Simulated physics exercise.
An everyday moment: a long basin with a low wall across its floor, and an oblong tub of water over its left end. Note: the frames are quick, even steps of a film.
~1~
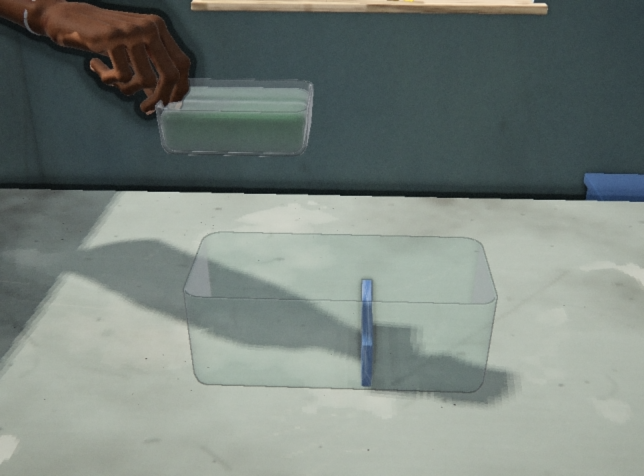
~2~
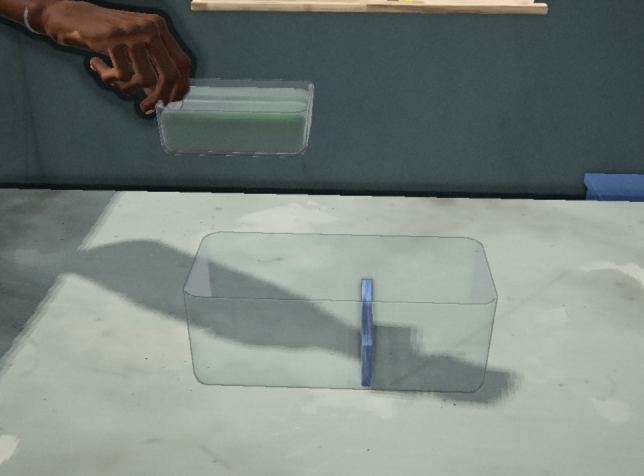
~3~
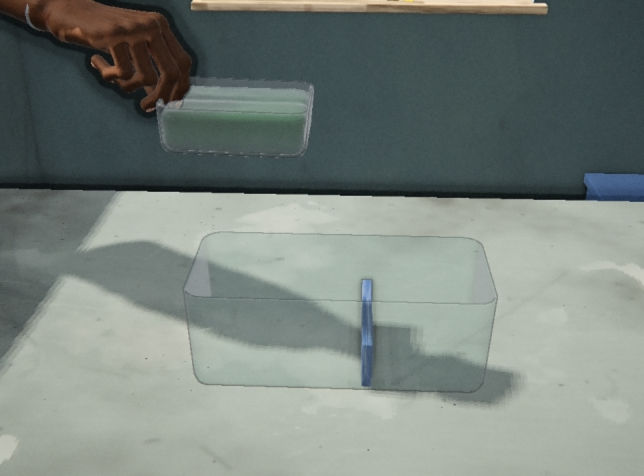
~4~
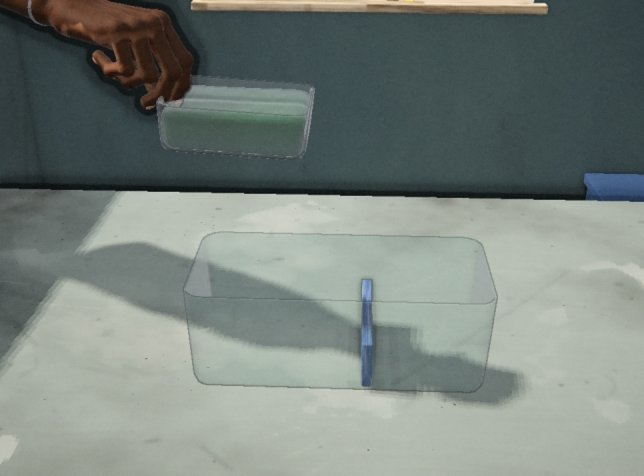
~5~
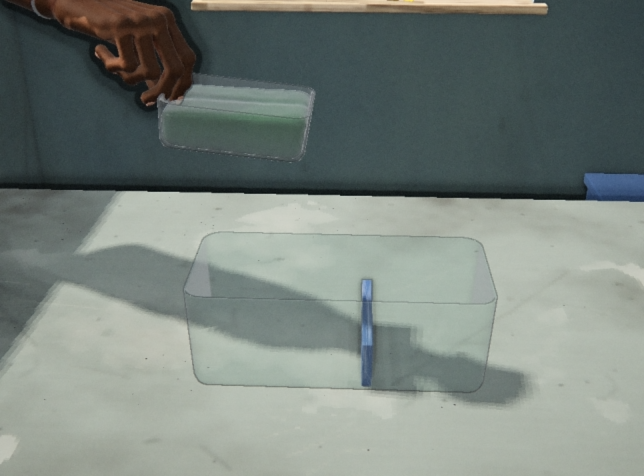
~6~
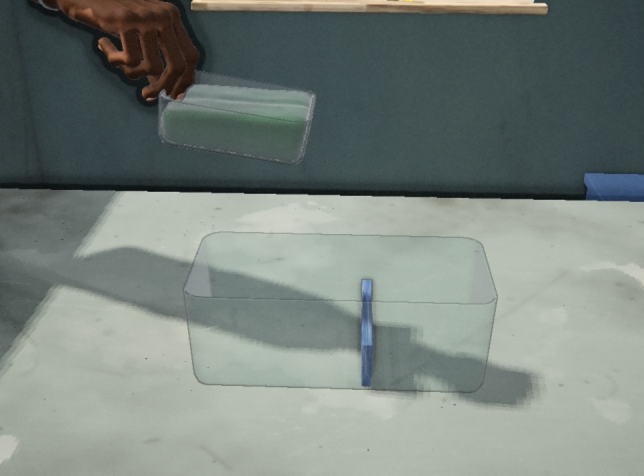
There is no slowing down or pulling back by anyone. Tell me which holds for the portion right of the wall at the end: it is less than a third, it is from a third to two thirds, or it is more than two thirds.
The share right of the wall is left at a third to two thirds.
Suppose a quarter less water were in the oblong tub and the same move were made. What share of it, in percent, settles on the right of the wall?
It works out near 50 percent.
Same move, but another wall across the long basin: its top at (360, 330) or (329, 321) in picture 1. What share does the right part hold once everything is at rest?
First try 60 per cent, second try 75 per cent.
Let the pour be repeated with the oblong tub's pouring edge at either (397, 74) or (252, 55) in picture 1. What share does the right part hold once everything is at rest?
Roughly 80 per cent, then roughly 0 per cent.
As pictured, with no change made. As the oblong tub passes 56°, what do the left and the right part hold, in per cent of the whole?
Roughly 5 % on the left side and 15 % on the right side.
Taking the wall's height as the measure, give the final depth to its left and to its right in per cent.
Roughly 10 left of the wall, roughly 30 right of it.
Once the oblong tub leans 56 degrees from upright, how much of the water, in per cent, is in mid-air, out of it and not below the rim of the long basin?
Airborne fraction: Approx. 45 %.
A moment on, the oblong tub is tipped part way and 31 per cent is still to pour, 6 is left of the wall and 17 right of it.
Next, the oblong tub is tipped on its side and 6 per cent is still to pour, 23 is left of the wall and 59 right of it.
Then the oblong tub is tipped on its side and 1 per cent is still to pour, 33 is left of the wall and 60 right of it.
Later the oblong tub is tipped on its side and 0 per cent is still to pour, 35 is left of the wall and 60 right of it.
Finally, 35 per cent lies left of the wall, 60 right of it and 6 outside.
